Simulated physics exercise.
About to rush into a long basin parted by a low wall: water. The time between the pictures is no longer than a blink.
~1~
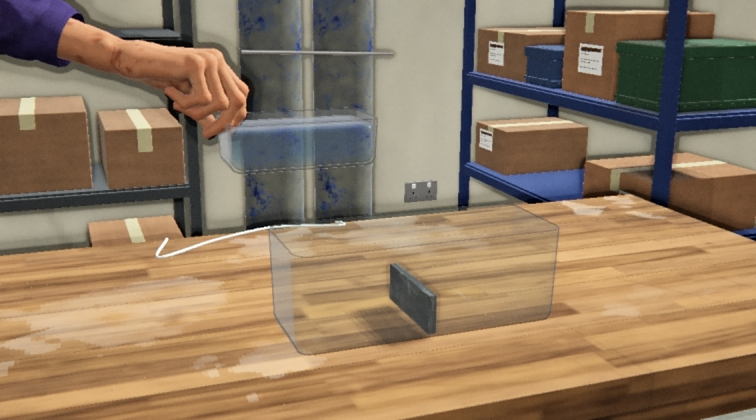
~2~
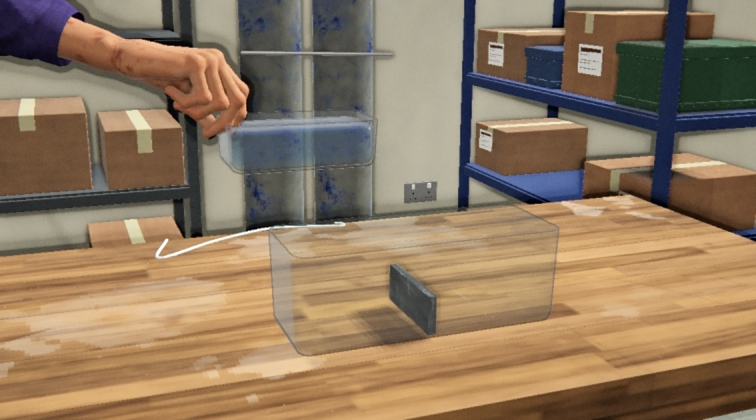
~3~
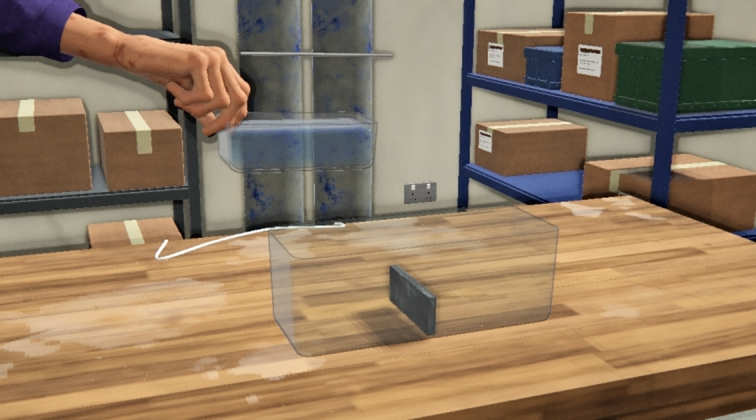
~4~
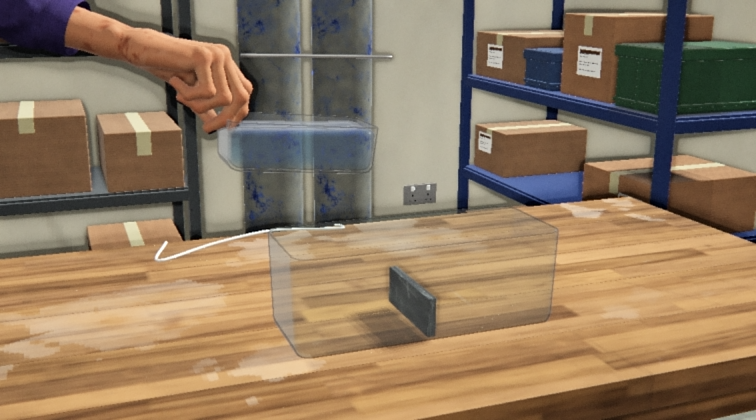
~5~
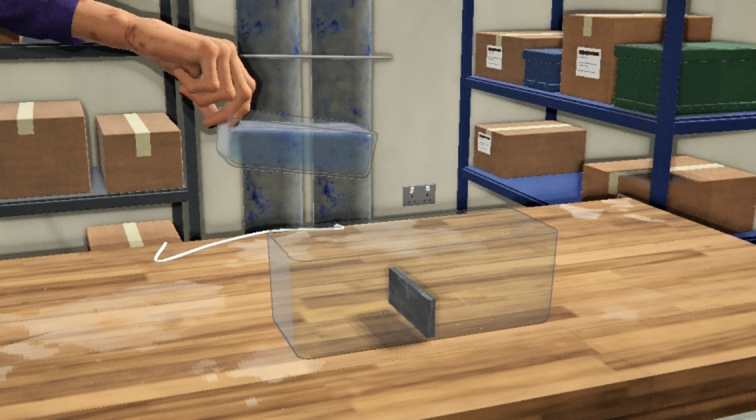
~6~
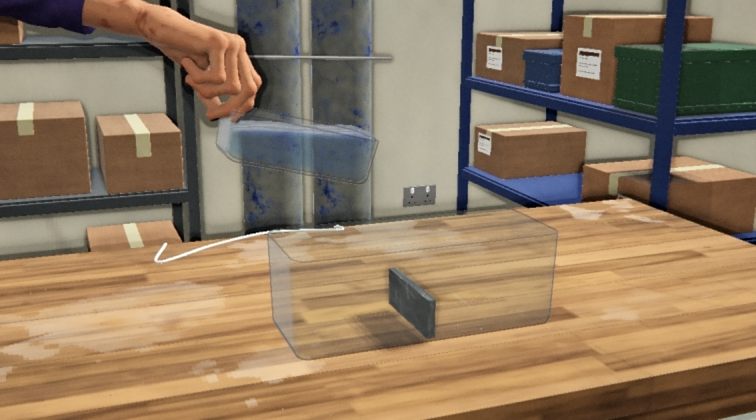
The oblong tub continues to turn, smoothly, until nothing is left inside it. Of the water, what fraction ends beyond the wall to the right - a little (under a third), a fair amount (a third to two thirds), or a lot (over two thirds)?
A fair amount, a third to two thirds.
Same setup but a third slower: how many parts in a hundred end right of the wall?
Roughly 60 per cent ends up there.
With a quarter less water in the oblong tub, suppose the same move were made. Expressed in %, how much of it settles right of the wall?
About 40 parts in a hundred, give or take.
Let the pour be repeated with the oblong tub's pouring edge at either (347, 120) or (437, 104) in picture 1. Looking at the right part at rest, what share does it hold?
Close to 15 in a hundred, then close to 85 in a hundred.
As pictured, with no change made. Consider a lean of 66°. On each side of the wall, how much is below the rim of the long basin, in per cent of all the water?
Near 10 on the left, 25 on the right.
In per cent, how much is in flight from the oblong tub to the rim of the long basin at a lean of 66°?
About 45 per cent.
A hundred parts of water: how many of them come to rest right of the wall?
Some 55 per cent.
A moment on, the oblong tub is tipped part way and 21 per cent is still to pour, 8 is left of the wall and 26 right of it.
Next, the oblong tub is tipped on its side and 5 per cent is still to pour, 30 is left of the wall and 57 right of it.
Then the oblong tub is tipped on its side and 1 per cent is still to pour, 36 is left of the wall and 57 right of it.
Later the oblong tub is tipped on its side and 0 per cent is still to pour, 37 is left of the wall and 57 right of it.
Finally, 37 per cent lies left of the wall, 57 right of it and 6 outside.
